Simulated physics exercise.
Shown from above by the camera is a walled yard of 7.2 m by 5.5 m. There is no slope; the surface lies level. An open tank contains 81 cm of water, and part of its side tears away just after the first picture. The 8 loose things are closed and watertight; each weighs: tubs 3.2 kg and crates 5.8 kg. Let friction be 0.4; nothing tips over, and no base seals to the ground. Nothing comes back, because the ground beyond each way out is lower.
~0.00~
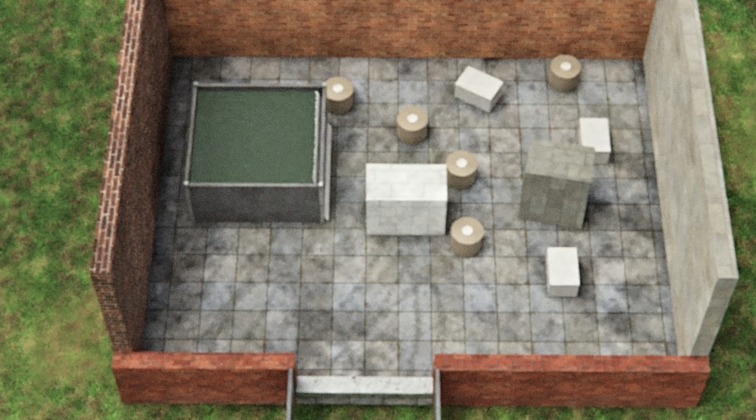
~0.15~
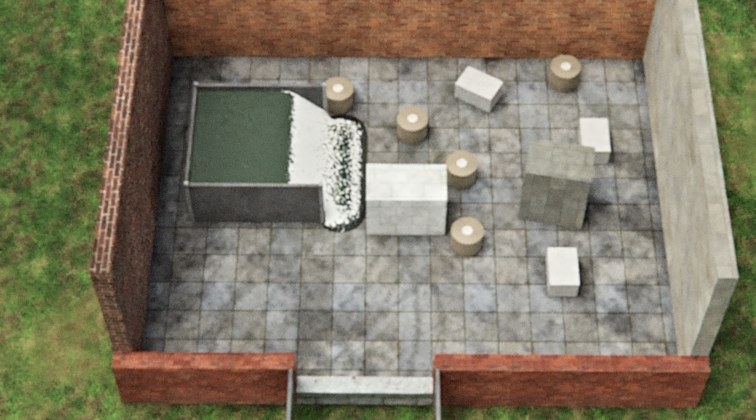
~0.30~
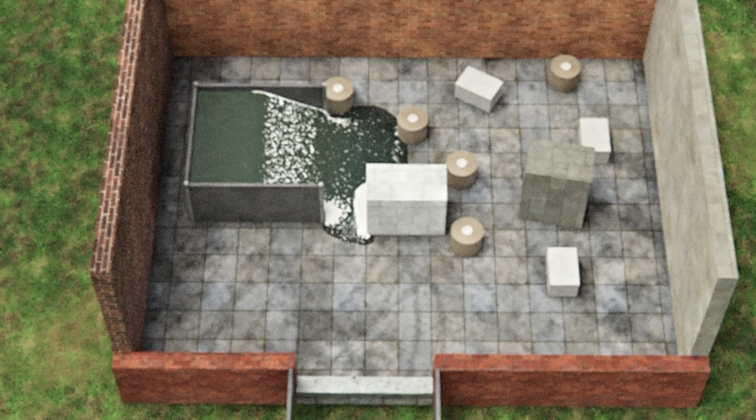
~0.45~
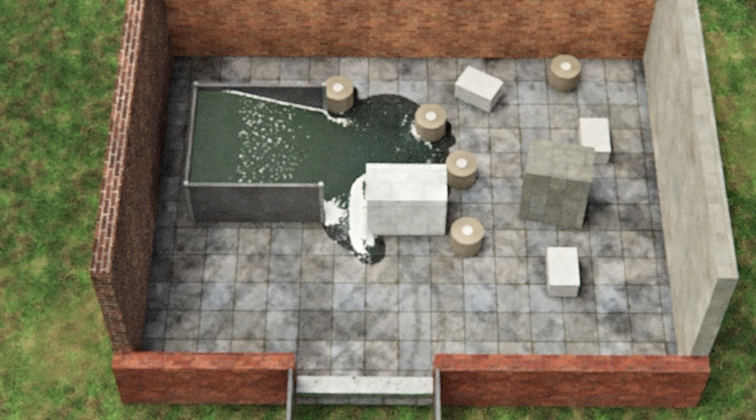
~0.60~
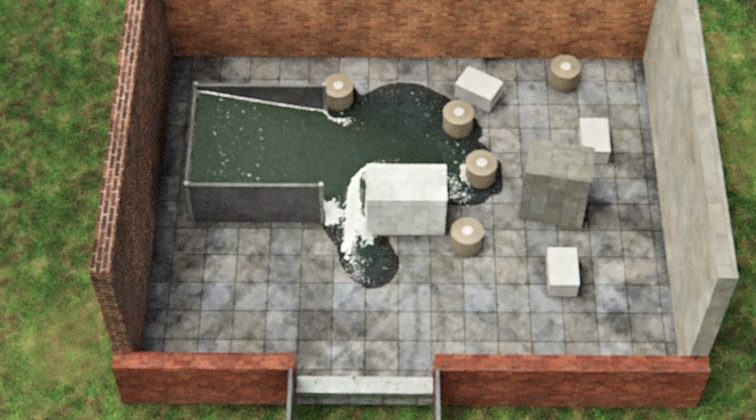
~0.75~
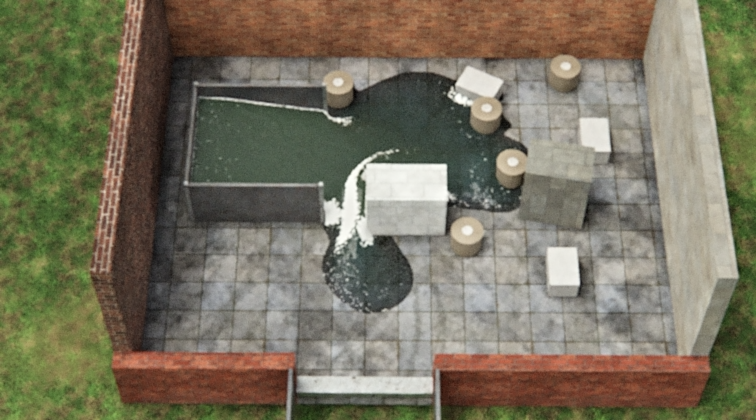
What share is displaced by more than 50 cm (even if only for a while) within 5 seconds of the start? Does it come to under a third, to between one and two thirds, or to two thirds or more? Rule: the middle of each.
Two thirds and up.
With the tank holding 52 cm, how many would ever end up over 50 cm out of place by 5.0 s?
Count: 5.
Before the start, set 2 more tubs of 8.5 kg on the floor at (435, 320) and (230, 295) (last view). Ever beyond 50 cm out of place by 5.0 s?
Listed in order, the answers are inside half a metre followed by inside half a metre.
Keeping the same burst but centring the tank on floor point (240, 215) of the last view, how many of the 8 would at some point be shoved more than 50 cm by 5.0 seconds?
So the tally would be 8.
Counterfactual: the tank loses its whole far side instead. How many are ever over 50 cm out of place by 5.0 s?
In that case the number is 6.
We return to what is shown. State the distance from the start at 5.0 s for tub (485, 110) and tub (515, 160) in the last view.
350 cm, then 250 cm.
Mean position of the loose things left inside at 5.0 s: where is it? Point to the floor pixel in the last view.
Close to pixel (537, 211).
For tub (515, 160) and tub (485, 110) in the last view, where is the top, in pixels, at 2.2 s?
I'd say close to (614, 116) and close to (638, 67).
After 1.1 s 2 of 8 are over 50 cm from their spots; 1 afloat.
After 2.2 s 5 of 8 are over 50 cm from their spots; 5 afloat.
After 3.5 s 6 of 8 are over 50 cm from their spots; 5 afloat.
After 5.0 s 6 of 8 are over 50 cm from their spots, and 6 have been at some point; 6 afloat.
